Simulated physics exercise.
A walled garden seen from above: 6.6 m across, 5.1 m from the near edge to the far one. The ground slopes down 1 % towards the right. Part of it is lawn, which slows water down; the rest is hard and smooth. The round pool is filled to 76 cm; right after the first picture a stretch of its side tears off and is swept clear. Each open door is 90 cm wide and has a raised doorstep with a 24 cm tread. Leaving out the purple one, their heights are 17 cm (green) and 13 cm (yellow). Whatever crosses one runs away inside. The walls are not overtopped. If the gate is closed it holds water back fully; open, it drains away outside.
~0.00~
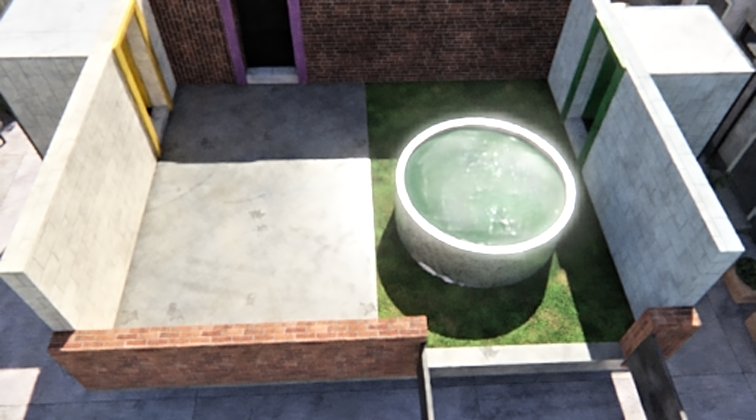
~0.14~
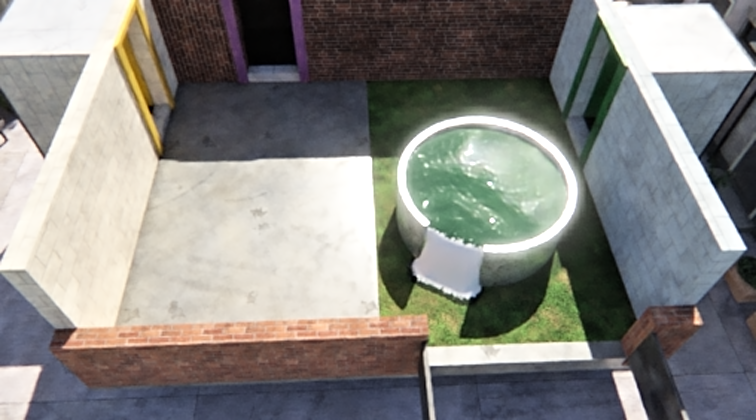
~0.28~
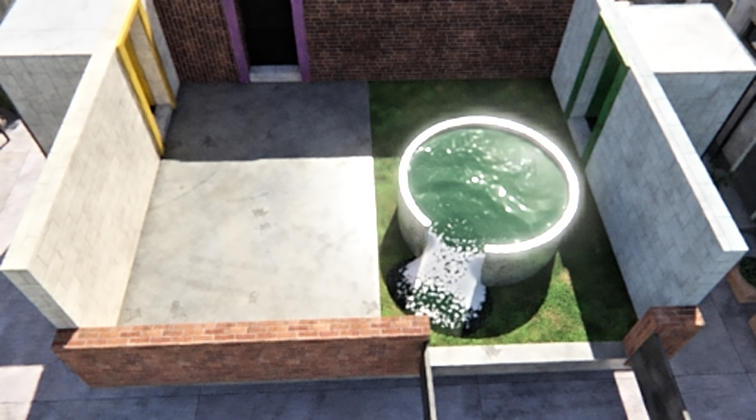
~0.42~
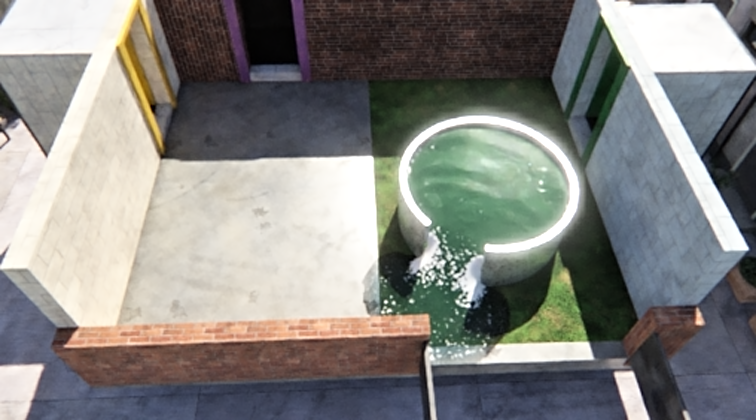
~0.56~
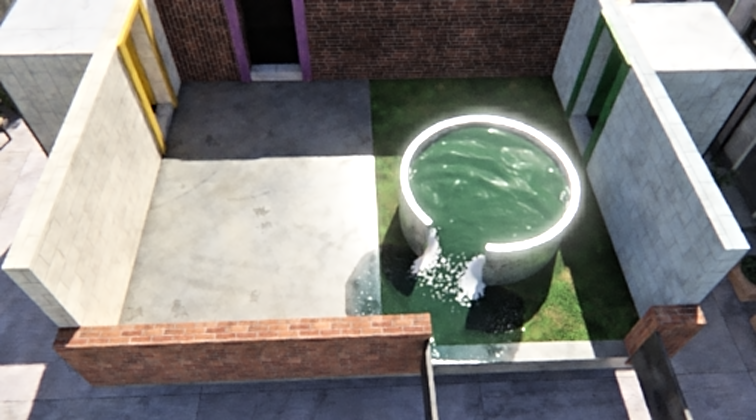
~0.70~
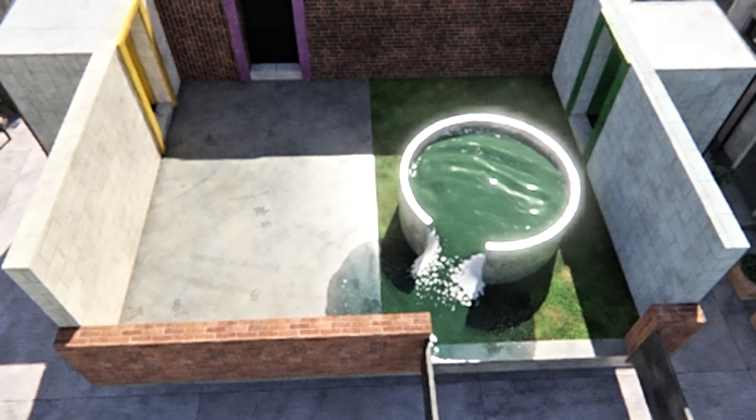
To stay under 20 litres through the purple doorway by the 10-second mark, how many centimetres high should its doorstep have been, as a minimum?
At least 7 cm or so.
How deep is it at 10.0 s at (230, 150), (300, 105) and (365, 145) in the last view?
In that order: 5, 6 and 5 cm.
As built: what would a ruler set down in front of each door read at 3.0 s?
In cm: Purple 0, green 0, yellow 1.
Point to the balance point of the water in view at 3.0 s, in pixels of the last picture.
Near (405, 241).
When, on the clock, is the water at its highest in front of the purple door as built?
At about 5.5 s.
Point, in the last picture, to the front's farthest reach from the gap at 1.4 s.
Near (141, 354).
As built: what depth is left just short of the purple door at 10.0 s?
Some 7.0 cm.
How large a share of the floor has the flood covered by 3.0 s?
Near 35 per cent is wet.
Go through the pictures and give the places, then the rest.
Still water, 76 cm deep, in the round pool at (484, 184); the purple door at (265, 34) is dry, in the first picture.
Water pours out at (450, 262) and has run 0.3 m, to (457, 298); about 9 cm deep outside, 76 cm at the back, in the second picture.
Water pours out at (451, 264) and has run 0.8 m, to a hidden place; about 11 cm deep outside, 76 cm at the back, in the third picture.
Water pours out at (451, 264) and has run 1.3 m, to a hidden place; about 9 cm deep outside, 76 cm at the back, in the fourth picture.
Water pours out at (452, 263) and has run 1.5 m, to a hidden place; about 8 cm deep outside, 75 cm at the back, in the fifth picture.
The front is at a hidden place, 1.9 m from the gap at (452, 261); 3.0 m2 of floor is wet, 71 cm left at the back; 3.9 m in a straight line remain to the purple door at (269, 31), in the sixth picture.
After 1.4 s water covers 20 % of the floor, deepest (40 cm) near (424, 344); it has not reached the purple door.
After 3.0 s water covers 35 % of the floor, deepest (26 cm) near (424, 344); it has not reached the purple door.
After 10.0 s water covers 90 % of the floor, deepest (9 cm) near (444, 280); 7 cm at the purple door, 0 litres in over its 17 cm doorstep.
At the purple door as built, the water arrived by 4.4 s and peaked near 11 cm at 5.6 s.
With a doorstep of 6.5 cm, 27 litres would have come in within the 10 s; with 8.5 cm, 8 litres. So under 20 litres takes about 7 cm.
